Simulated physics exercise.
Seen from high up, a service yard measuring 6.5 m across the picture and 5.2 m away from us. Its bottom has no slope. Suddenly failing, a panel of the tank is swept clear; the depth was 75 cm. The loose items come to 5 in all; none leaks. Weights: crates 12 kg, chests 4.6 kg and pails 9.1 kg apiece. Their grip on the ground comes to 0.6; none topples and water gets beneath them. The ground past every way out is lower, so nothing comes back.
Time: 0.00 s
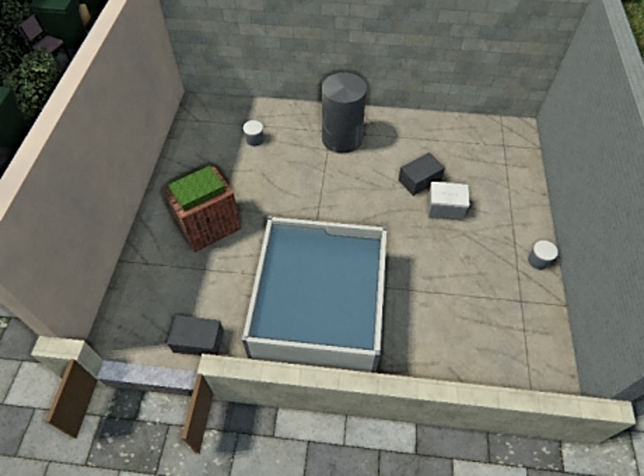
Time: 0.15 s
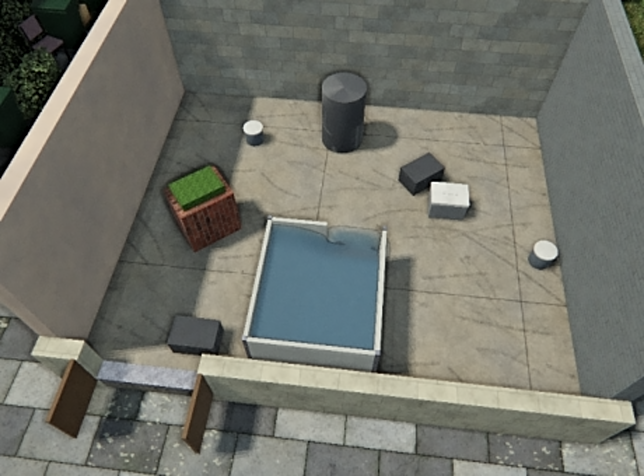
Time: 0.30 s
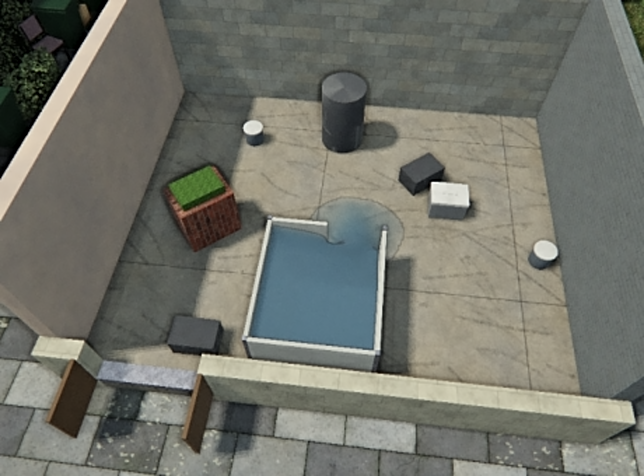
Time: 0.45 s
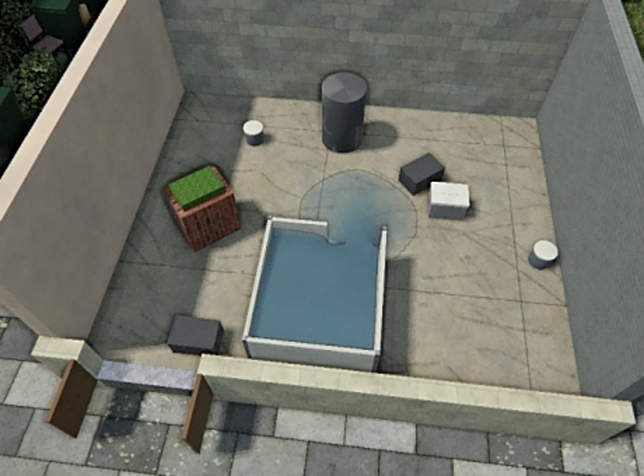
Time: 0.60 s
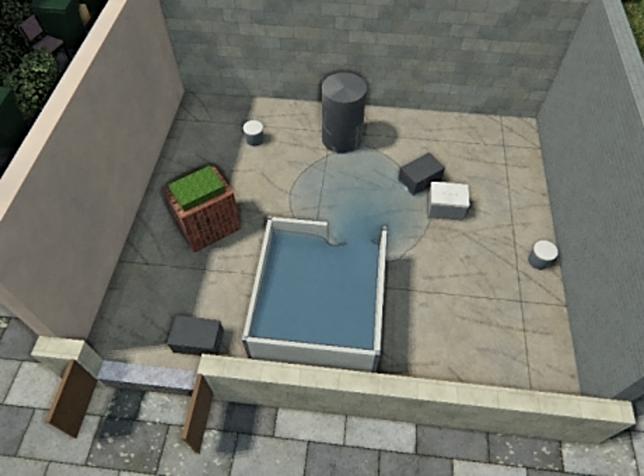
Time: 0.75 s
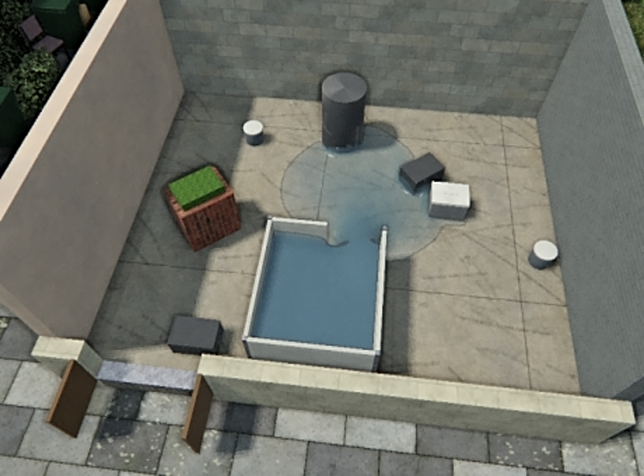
Water pouring through a gap in the far side of a tank and spreading across a walled yard, the loose items staying put.
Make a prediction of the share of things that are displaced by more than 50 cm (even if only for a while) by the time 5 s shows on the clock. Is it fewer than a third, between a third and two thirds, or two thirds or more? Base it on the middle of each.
I expect the share moved that far will be a third to two thirds.
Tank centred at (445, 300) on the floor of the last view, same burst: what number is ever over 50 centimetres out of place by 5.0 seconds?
2.
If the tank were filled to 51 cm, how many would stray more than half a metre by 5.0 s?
Count: 2.
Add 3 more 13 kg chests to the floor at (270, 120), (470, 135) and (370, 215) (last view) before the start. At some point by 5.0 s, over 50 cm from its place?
Result, one by one: Exceeded, exceeded and exceeded.
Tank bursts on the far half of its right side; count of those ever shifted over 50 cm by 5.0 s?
That would give 2.
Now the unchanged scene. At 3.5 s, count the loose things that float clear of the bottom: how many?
Then: 2.
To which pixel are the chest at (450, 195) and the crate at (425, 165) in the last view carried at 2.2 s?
First near (537, 166), second near (505, 106).
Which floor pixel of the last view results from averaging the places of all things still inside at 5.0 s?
The average lands around (384, 251).
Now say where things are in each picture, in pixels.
In the first frame, a chest at (450, 193), on the bottom; a crate at (423, 167), on the bottom; water covers 2.5 m2; 0 of 5 have shifted.
In the second frame, a chest at (450, 193) rests on the ground; a crate at (423, 167) rests on the ground; water covers 3.0 m2; 0 of 5 have shifted.
In the third frame, a chest at (450, 193) rests on the ground; a crate at (423, 167), on the bottom; 3.8 m2 under water; 0 of 5 have shifted.
In the fourth frame, a chest at (450, 193), on the bottom; a crate at (423, 167) rests on the ground; 4.8 m2 under water; 0 of 5 have shifted.
In the fifth frame, a chest at (450, 193), on the bottom; a crate at (423, 167) rests on the ground; water covers 6.1 m2; 0 of 5 have shifted.
In the sixth frame, a chest at (451, 193), on the bottom; a crate at (423, 167) rests on the ground; water covers 7.2 m2; 0 of 5 have shifted.
After 1.1 s 0 of 5 are over 50 cm from their spots; 0 afloat.
After 2.2 s 2 of 5 are over 50 cm from their spots; 2 afloat.
After 3.5 s 2 of 5 are over 50 cm from their spots; 2 afloat.
After 5.0 s 2 of 5 are over 50 cm from their spots, and 2 have been at some point; 2 afloat.
